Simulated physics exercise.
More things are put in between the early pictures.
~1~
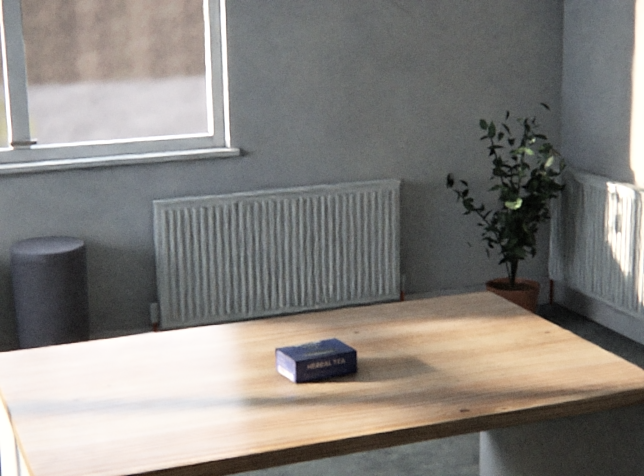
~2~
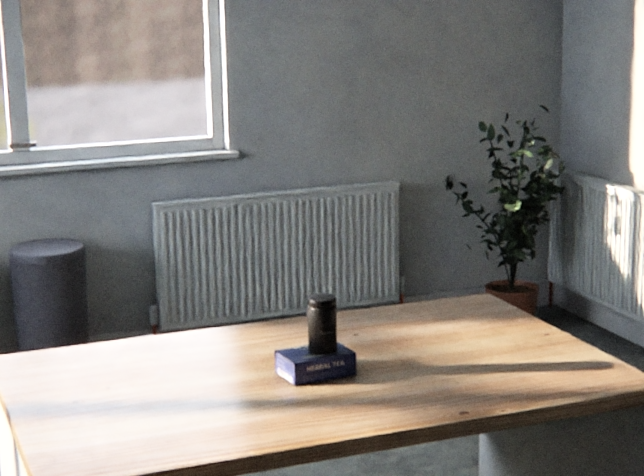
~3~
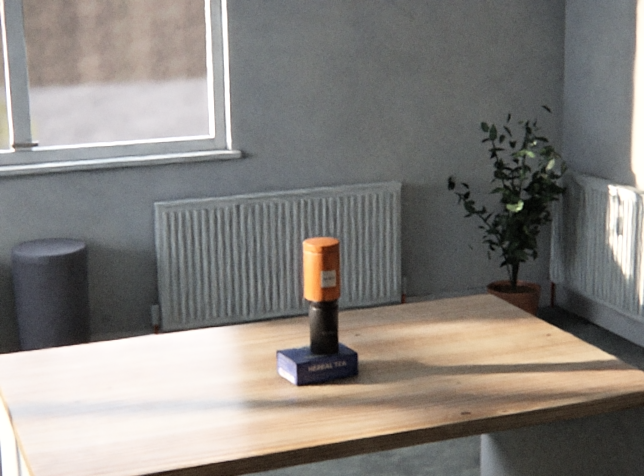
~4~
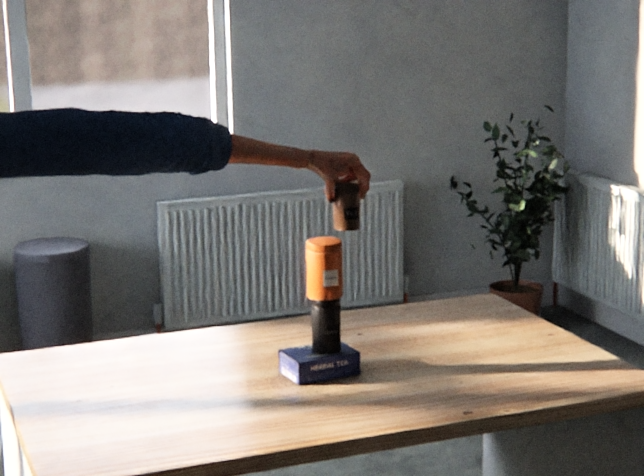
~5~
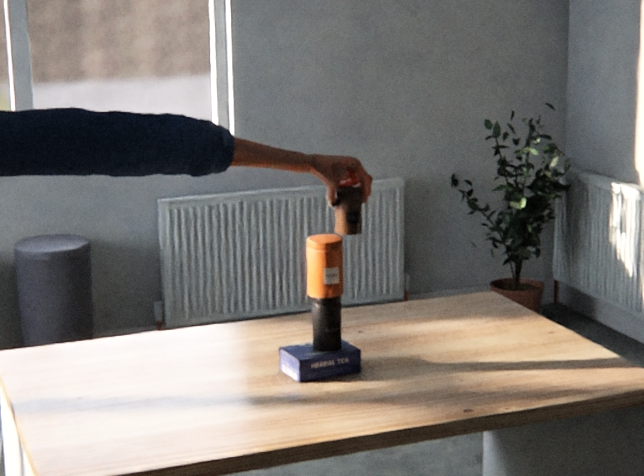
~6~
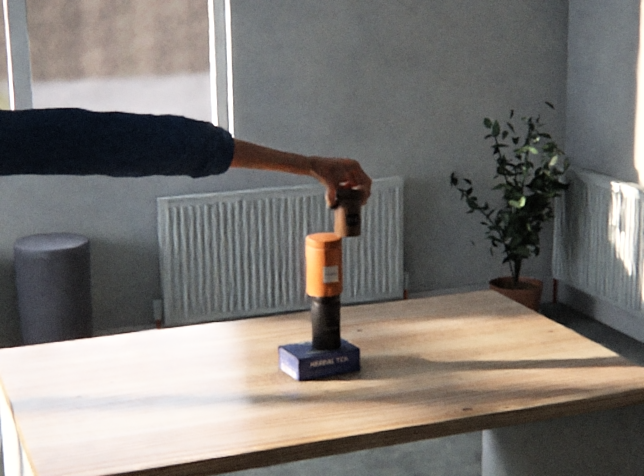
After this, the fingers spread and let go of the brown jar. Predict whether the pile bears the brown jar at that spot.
Something topples.
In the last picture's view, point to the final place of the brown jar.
Around (328, 331).
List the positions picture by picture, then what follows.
The last thing is not in view yet, in the first picture.
The last thing is not in view yet; blue packet (315, 362), in the second picture.
The last thing is not in view yet; orange jar (322, 269), in the third picture.
On its way; brown jar (347, 207); black jar (326, 323), in the fourth picture.
On its way; brown jar (349, 210); blue packet (320, 359), in the fifth picture.
Set down, still held; brown jar (348, 213); orange jar (325, 265), in the sixth picture.
Then, 0.40 s on from there, brown jar now fallen.
Then, 0.50 s on from there, things are still on the move.
Then, 1.20 s on from there, as before.
In the end, fallen, brown jar; the other 3 unmoved. At the end, from the last picture's camera, brown jar near (328, 331). The pile loses its balance.
